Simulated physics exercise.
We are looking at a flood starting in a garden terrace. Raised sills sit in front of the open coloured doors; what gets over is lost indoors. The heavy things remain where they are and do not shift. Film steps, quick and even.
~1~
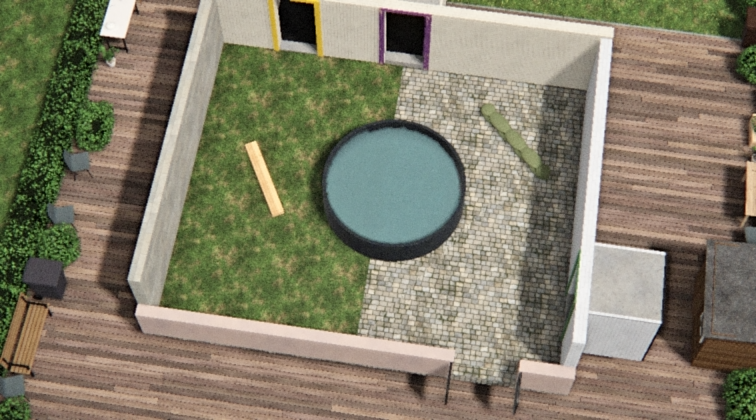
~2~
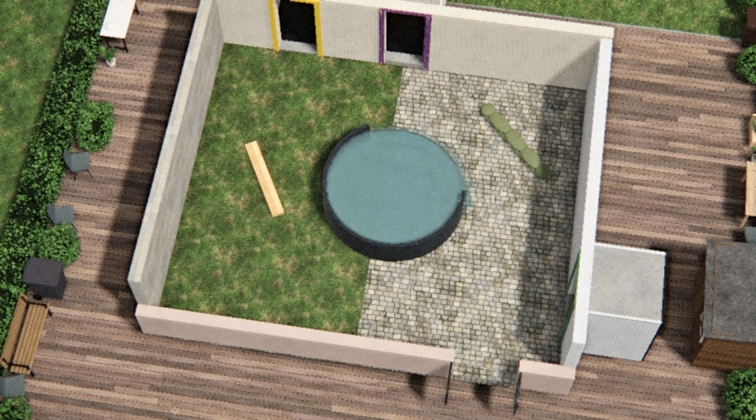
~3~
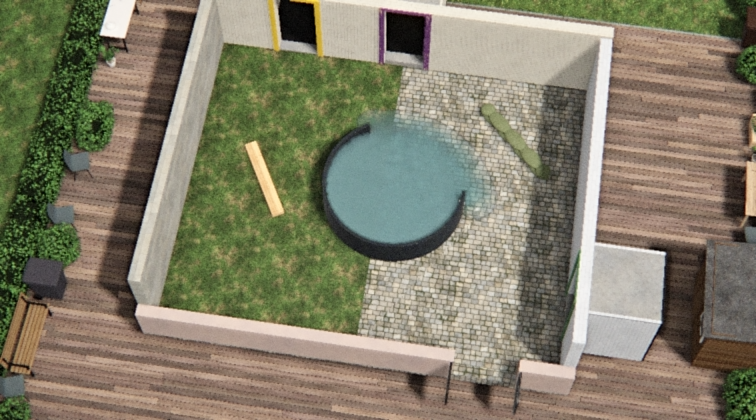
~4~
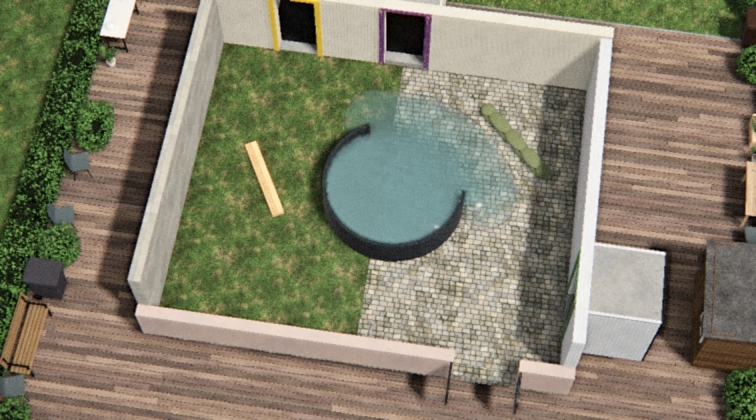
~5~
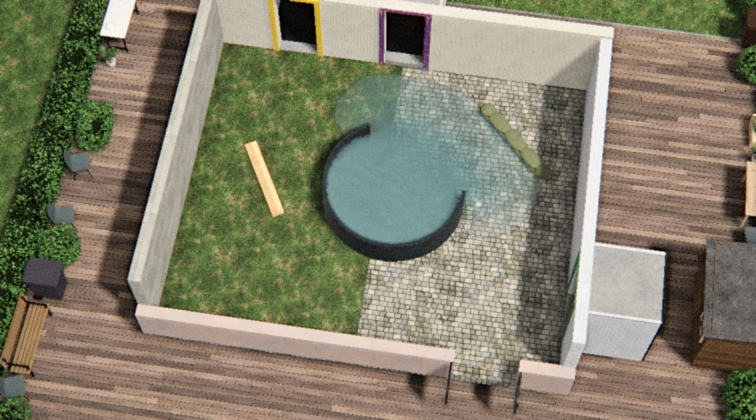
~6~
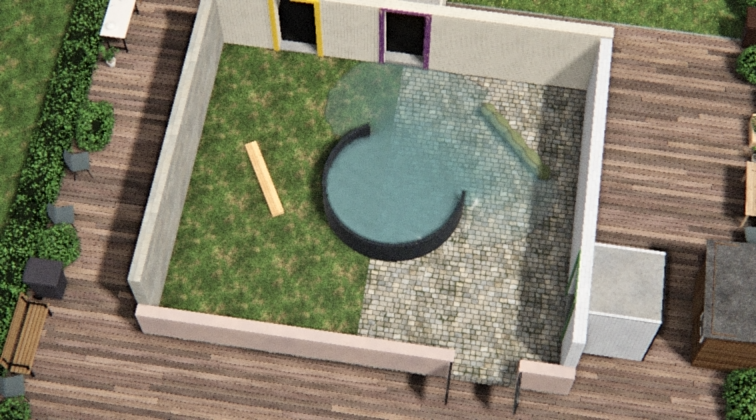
To begin with, a round pool of still water sits in a walled garden terrace, between grass and paving, near yellow and purple doorways. A gap opens on its far side and water pours out, spreading over the grass and paving toward the doorways and around the green strip on the right.
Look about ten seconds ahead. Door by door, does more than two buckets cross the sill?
As I see it, I predict the yellow door will overshoot two buckets, I predict the purple door will overshoot two buckets, I predict the green door will remain at two buckets or below.
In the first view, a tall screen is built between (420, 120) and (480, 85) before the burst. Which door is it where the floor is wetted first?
The purple one.
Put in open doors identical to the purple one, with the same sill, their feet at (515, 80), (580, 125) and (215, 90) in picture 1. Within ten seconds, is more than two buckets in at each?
Door by door: Gets past, gets past, stays short.
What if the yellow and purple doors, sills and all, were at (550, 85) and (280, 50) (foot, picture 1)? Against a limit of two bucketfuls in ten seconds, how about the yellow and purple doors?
Well, the yellow door tops the limit, and the purple door comes up short as well.
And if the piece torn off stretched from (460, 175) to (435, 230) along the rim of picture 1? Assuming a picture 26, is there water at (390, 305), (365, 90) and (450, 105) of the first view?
Taking the three spots as listed, they end up spared, spared and spared.
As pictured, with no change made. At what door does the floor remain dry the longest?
The one in green.
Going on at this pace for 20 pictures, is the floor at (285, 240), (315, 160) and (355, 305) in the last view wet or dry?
First spot not wet, second not wet, third not wet.
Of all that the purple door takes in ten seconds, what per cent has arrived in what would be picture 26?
Working it through, I arrive at 95 %.
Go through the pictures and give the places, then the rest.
Still water in the round pool at (394, 183), in the first picture.
The front is at (468, 210), out from the gap on the round pool's far side, in the second picture.
Water pours out on the round pool's far side and has run to (482, 214), in the third picture.
The front is at (507, 215), out from the gap on the round pool's far side, in the fourth picture.
Water pours out on the round pool's far side and has run to (521, 220), in the fifth picture.
The front is at (551, 204), out from the gap on the round pool's far side, in the sixth picture.
A moment on, water covers 30 % of the floor; the yellow door not reached, the purple door over two buckets in, the green door not reached.
Next, water covers 35 % of the floor; the yellow door wet at the sill, nothing in, the purple door far over two buckets in, the green door wet at the sill, nothing in.
Then, water covers 55 % of the floor; the yellow door under two buckets in, the purple door far over two buckets in, the green door wet at the sill, nothing in.
Later, water covers 70 % of the floor; the yellow door under two buckets in, the purple door far over two buckets in, the green door wet at the sill, nothing in.
In the end, water covers 95 % of the floor; the yellow door over two buckets in, the purple door far over two buckets in, the green door wet at the sill, nothing in.
